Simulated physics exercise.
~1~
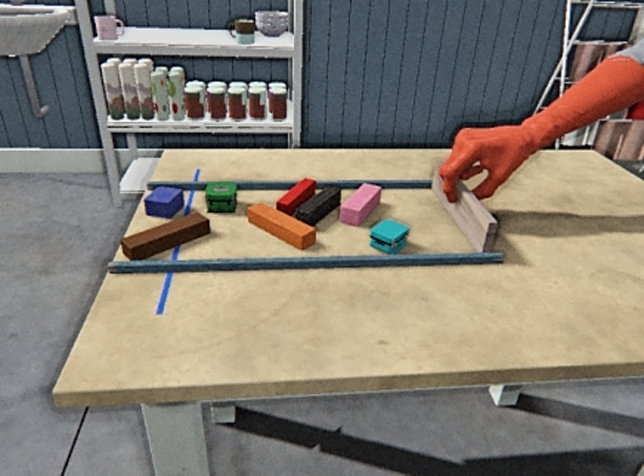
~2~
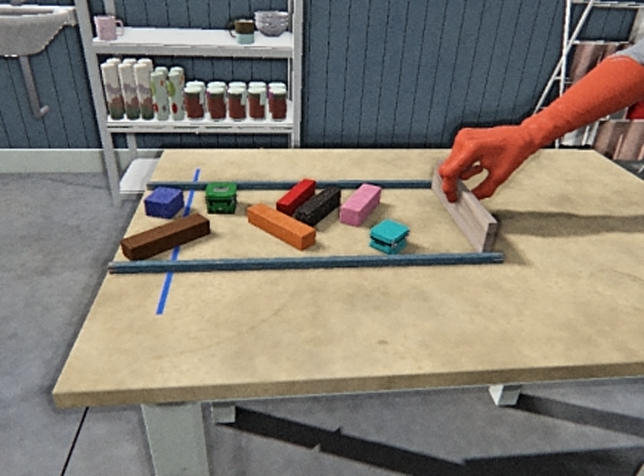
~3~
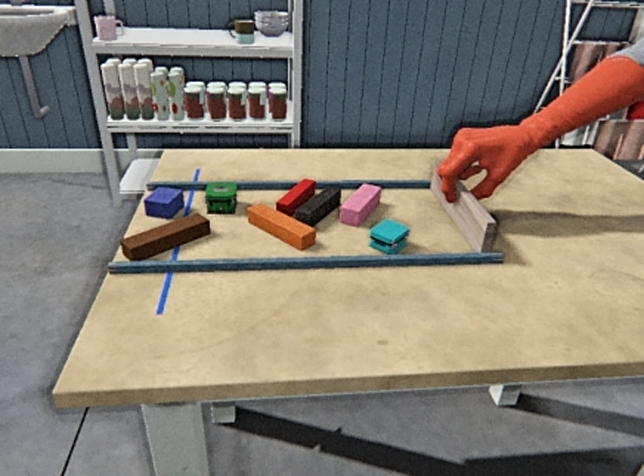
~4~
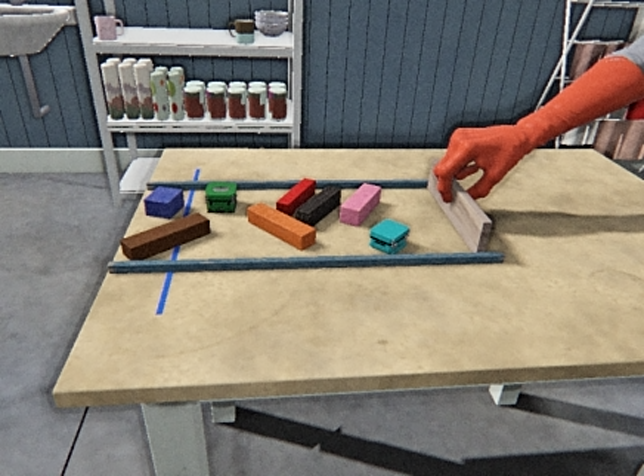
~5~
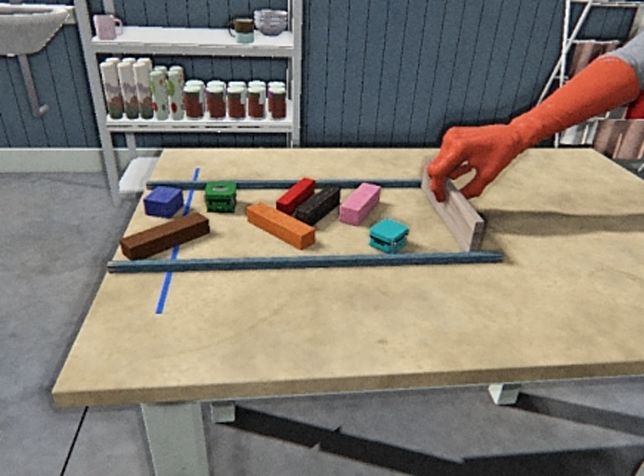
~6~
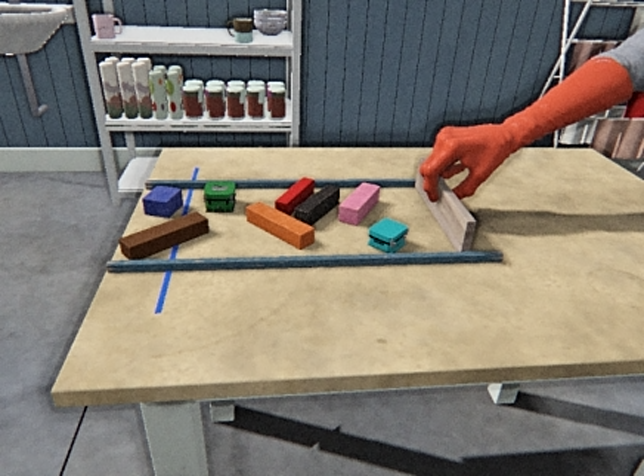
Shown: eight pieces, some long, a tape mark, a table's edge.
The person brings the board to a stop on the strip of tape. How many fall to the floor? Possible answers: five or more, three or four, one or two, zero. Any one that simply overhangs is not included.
What drops is a group of three or four.
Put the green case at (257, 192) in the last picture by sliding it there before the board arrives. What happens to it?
Lab note: Started there, it ends up below.
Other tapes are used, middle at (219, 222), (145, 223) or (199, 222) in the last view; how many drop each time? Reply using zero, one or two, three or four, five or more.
In the order the places were given: One to two, five or over, one to two.
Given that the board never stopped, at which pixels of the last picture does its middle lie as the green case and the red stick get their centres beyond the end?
First it's close to (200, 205), next close to (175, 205).
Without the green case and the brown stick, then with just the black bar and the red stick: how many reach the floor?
1 and 2.
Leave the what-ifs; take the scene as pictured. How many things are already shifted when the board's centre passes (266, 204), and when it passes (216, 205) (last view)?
At the first place 7, at the second 8.
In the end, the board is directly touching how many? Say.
Well, it touches 2.
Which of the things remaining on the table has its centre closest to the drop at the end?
It's the orange bar.
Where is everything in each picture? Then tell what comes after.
Blue block (165, 202); brown stick (168, 236); green case (222, 198); board (460, 203); tape (184, 224), in the first picture.
Brown stick (168, 236); red stick (297, 198), in the second picture.
Green case (222, 198); pink bar (361, 205), in the third picture.
Blue block (165, 203); board (455, 203), in the fourth picture.
Brown stick (167, 236); turquoise case (388, 238), in the fifth picture.
Blue block (163, 202); brown stick (166, 235); green case (220, 197); board (441, 202); tape (182, 223), in the sixth picture.
Soon after, none off yet; blue block at rest near (163, 202); brown stick at rest near (166, 235); green case at rest near (220, 197).
Then, none off yet; blue block at rest near (163, 202); brown stick moving near (158, 237); green case moved about its own width near (200, 197).
At rest, the number that fall off is three or four; fallen, green case, brown stick and blue block.
